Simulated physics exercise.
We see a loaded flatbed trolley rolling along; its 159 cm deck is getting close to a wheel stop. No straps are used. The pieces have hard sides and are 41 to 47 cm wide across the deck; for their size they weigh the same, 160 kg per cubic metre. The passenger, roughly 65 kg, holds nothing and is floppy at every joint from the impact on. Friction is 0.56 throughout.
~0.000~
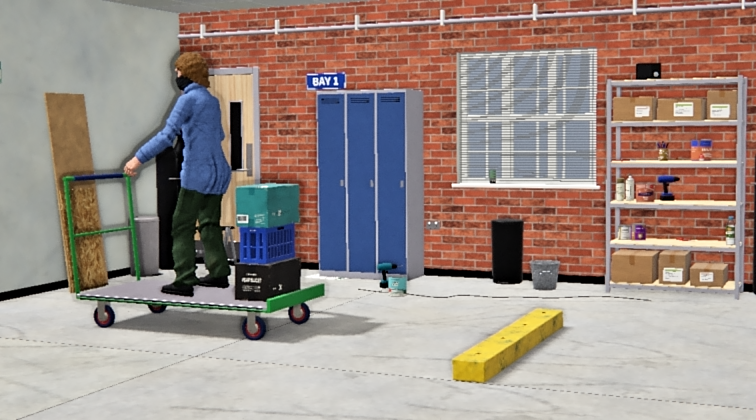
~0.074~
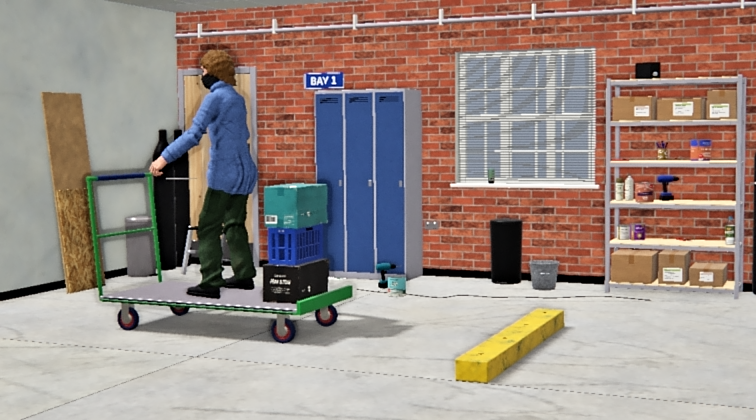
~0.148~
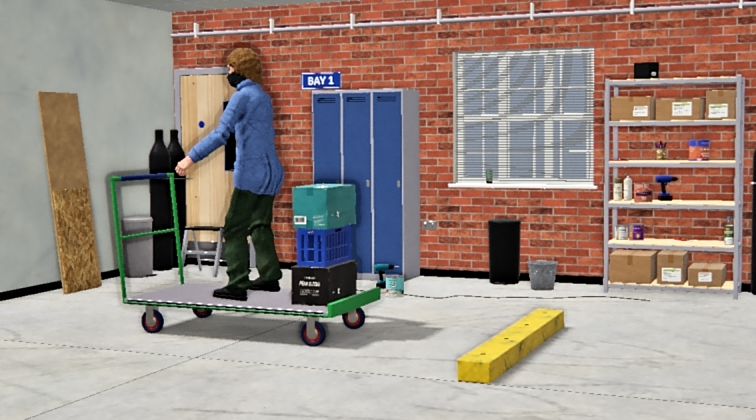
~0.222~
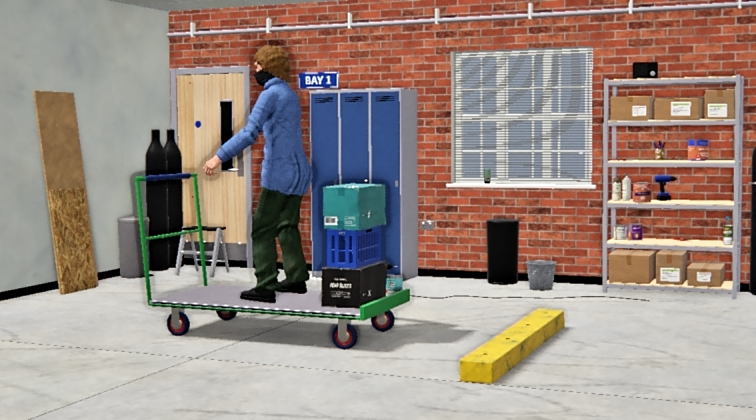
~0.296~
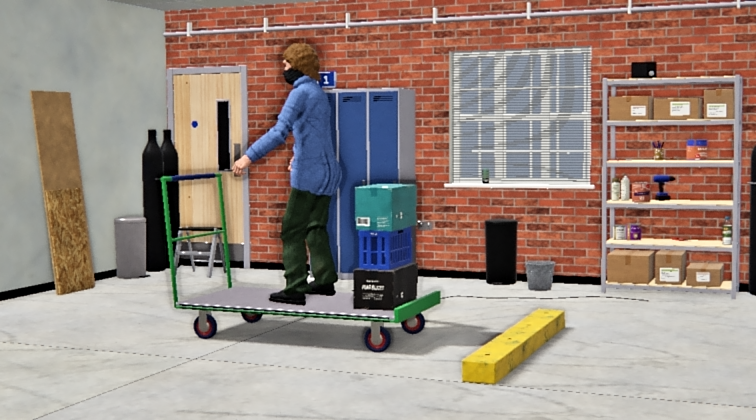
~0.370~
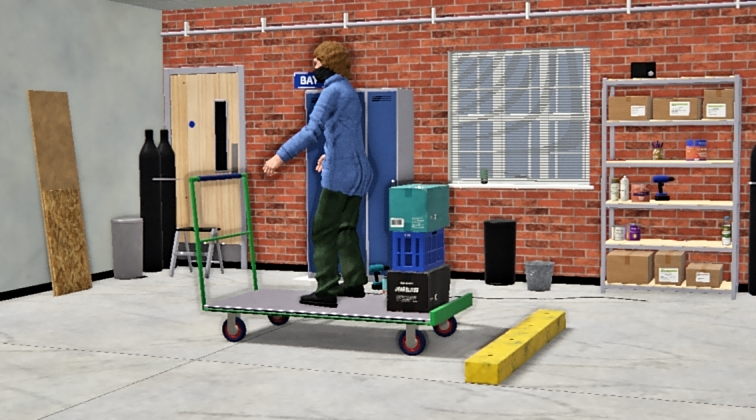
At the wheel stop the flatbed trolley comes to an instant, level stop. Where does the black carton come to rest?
The black carton comes to rest off the deck.
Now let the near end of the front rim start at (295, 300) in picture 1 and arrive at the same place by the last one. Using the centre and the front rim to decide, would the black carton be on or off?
Then the black one would stay put.
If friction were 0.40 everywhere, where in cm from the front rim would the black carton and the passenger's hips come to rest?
Then black 10 behind, hips 70 past.
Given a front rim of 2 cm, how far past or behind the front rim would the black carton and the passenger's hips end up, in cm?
Then black 30 past, hips 110 past.
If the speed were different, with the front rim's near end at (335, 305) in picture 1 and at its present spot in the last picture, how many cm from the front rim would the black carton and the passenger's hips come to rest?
Then black 40 past, hips 70 past.
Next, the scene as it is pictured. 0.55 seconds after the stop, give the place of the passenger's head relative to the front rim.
At that moment it sits around 100 cm past the rim.
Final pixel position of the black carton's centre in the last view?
(605, 336).
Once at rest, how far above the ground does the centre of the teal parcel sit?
About 15 cm.
After 0.51 s the deck stops.
After 0.76 s the black carton is 13 cm behind the rim, tilted 30°, near (500, 284) in the last picture's view.
After 1.06 s the black carton is 13 cm past the rim, tilted 140°, near (541, 294) in the last picture's view.
After 1.51 s the black carton is 53 cm past the rim, tilted 90°, near (605, 336) in the last picture's view.
When all is still (3.6 s), past the rim, blue crate, teal parcel, black carton and the passenger's hips; nothing is left behind it.
